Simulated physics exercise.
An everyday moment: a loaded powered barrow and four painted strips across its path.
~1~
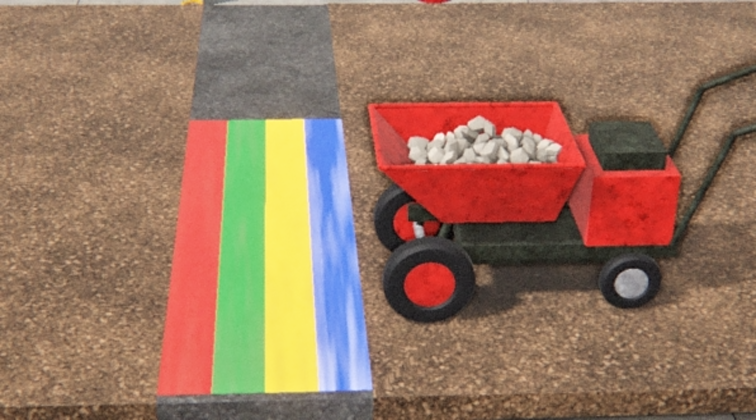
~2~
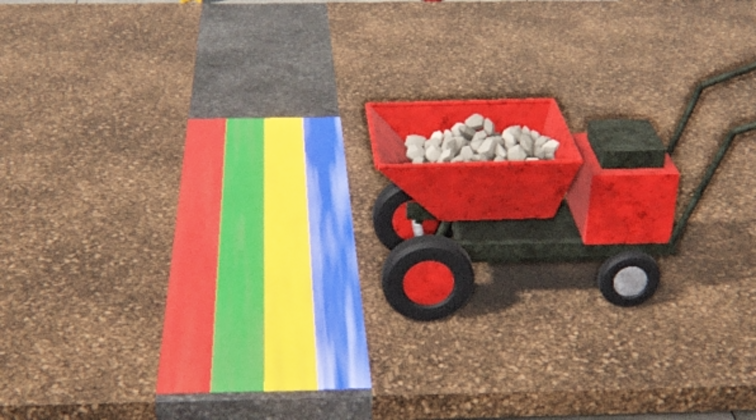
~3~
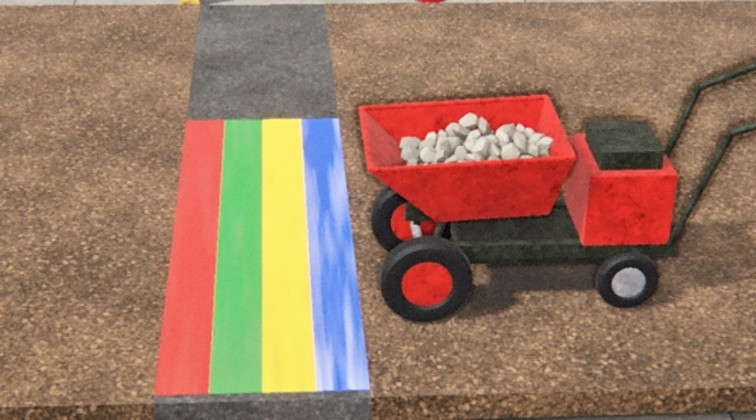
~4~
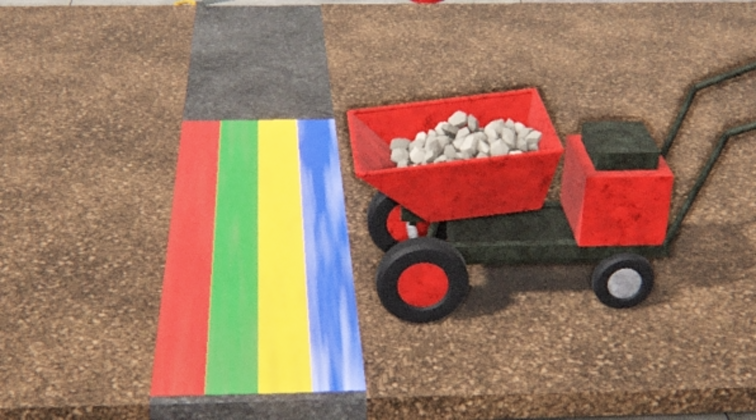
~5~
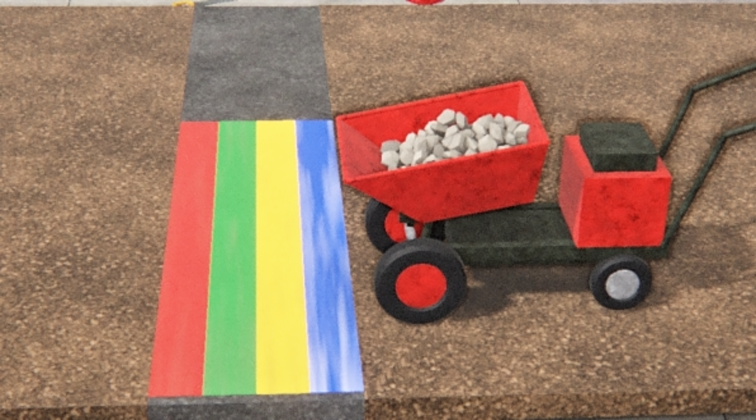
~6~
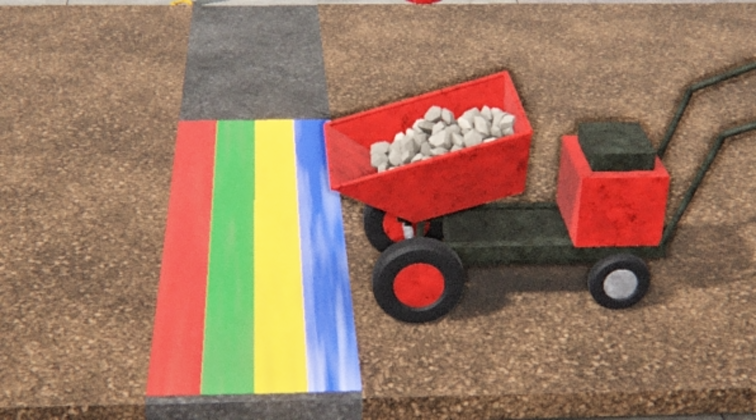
On a brown, speckled surface beside red, green, yellow and blue painted strips, a red powered barrow loaded with pale broken stones stays nearly in place as its skip, level at first, gradually tilts down toward the left.
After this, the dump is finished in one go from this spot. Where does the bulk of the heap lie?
The green strip carries the most.
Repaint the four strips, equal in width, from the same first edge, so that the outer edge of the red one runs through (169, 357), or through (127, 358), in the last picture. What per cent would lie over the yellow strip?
First some 10, then 20 per cent.
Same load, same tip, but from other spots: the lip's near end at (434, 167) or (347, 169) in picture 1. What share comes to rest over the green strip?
Roughly 20 per cent, and 30 per cent.
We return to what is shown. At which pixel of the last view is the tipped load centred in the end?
Close to (219, 286).
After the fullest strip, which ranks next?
In second place: The red strip.
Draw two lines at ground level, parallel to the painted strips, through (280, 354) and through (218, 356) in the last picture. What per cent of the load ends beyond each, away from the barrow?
Roughly 70 per cent, and 40 per cent.
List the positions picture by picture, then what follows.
The first picture shows lip of the skip at (381, 168), level; top of the load at (504, 155), broken stones; blue strip at (342, 348); yellow strip at (291, 349); green strip at (240, 351); red strip at (188, 352).
The second picture shows lip of the skip at (378, 167), level; top of the load at (501, 153).
The third picture shows lip of the skip at (371, 171), tipped barely; top of the load at (495, 151).
The fourth picture shows lip of the skip at (359, 175), tipped a little; top of the load at (495, 145).
The fifth picture shows lip of the skip at (347, 182), tipped a little; top of the load at (496, 141).
The sixth picture shows lip of the skip at (333, 188), tipped clearly; top of the load at (482, 134); blue strip at (332, 349); yellow strip at (280, 350); green strip at (229, 351); red strip at (177, 352).
Soon, skip tipped steeply; all in the skip.
A while on, skip tipped right over; about two thirds in the skip; a small part over the yellow strip; about a quarter over the green strip; a small part over the red strip.
Towards the end, skip tipped right over; about a quarter in the skip; a small part over the yellow strip; about a third over the green strip; about a quarter over the red strip; a small part off the paint.
Finally, skip tipped right over; about a quarter in the skip; none over the blue strip; a small part over the yellow strip; about a third over the green strip; about a quarter over the red strip; a small part off the paint.
